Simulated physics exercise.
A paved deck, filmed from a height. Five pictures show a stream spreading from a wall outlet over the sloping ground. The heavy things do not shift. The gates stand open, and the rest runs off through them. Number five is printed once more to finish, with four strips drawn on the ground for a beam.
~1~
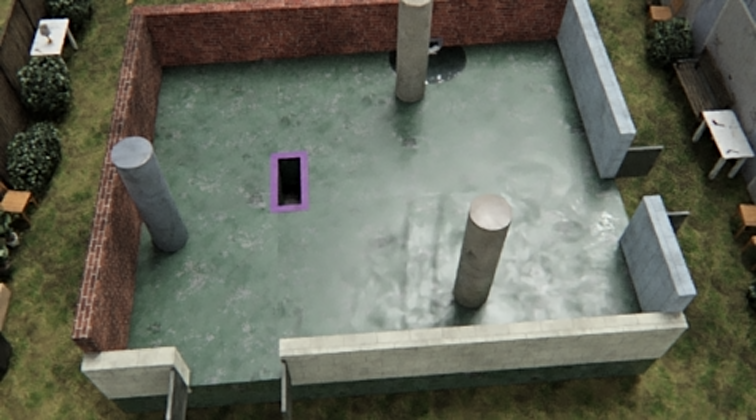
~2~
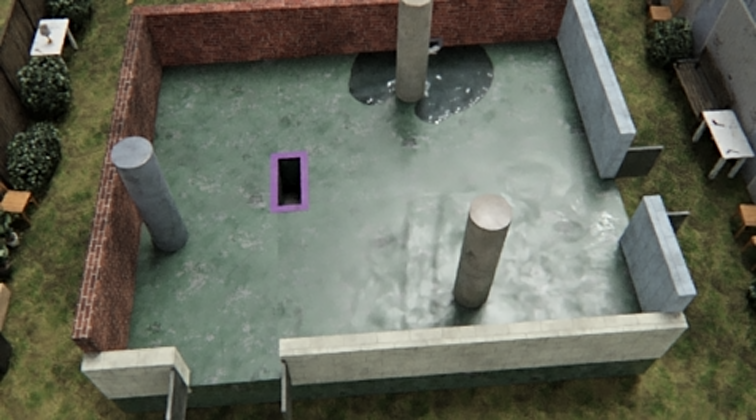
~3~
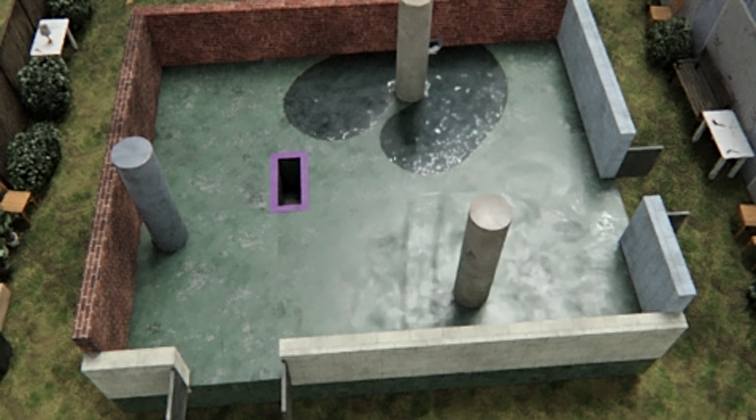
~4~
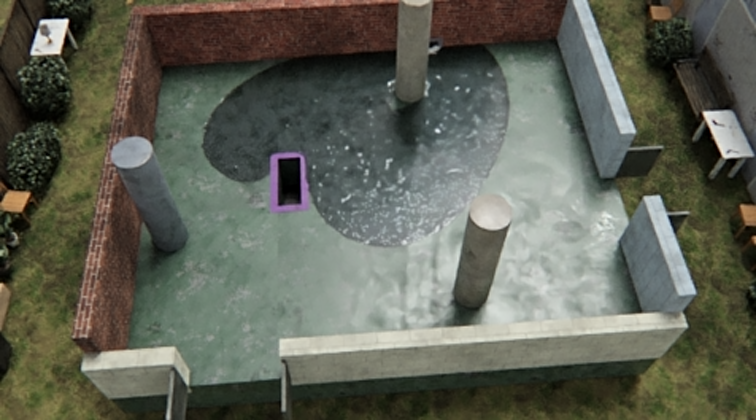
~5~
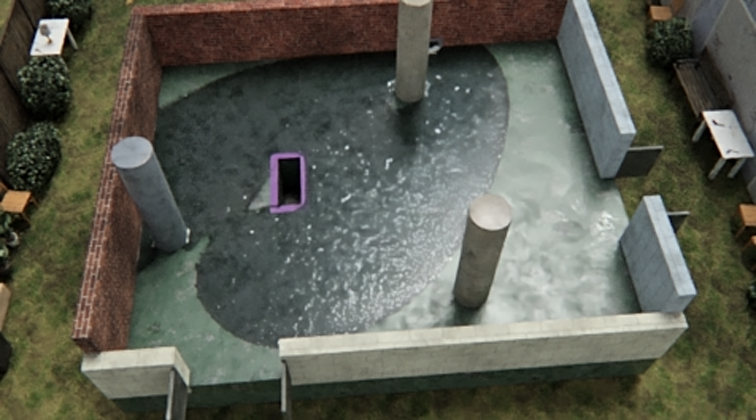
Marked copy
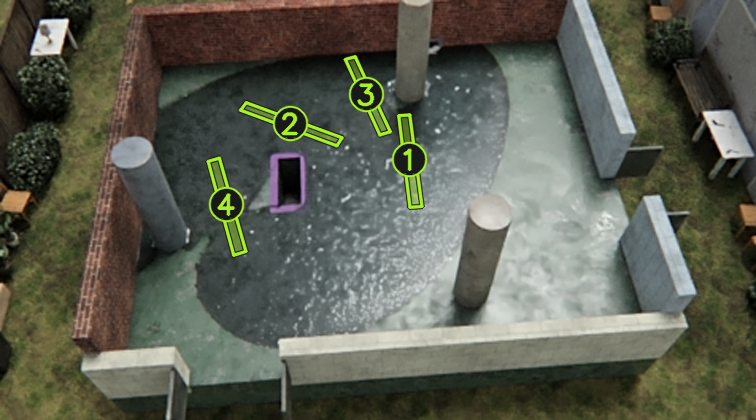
Dark water spreading from the back wall across a walled, paved deck, flowing past pillars and around a purple-rimmed drain.
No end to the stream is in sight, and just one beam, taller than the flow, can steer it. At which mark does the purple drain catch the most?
The best spot is 4.
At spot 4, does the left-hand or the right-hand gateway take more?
More leaves on the left.
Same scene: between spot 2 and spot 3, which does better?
The answer is 2.
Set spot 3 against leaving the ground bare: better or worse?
Worse.
On the marked copy, 1 from (416, 206) to (404, 115); 2 from (243, 106) to (339, 141); 3 from (350, 58) to (385, 133); 4 from (213, 159) to (239, 253).
If 1 is chosen, about 13 % of the stream runs into the purple drain, about 84 % out by the gates.
If 2 is chosen, about 16 % of the stream runs into the purple drain, about 83 % out by the gates.
If 3 is chosen, about 10 % of the stream runs into the purple drain, about 88 % out by the gates.
If 4 is chosen, about 25 % of the stream runs into the purple drain, about 74 % out by the gates.
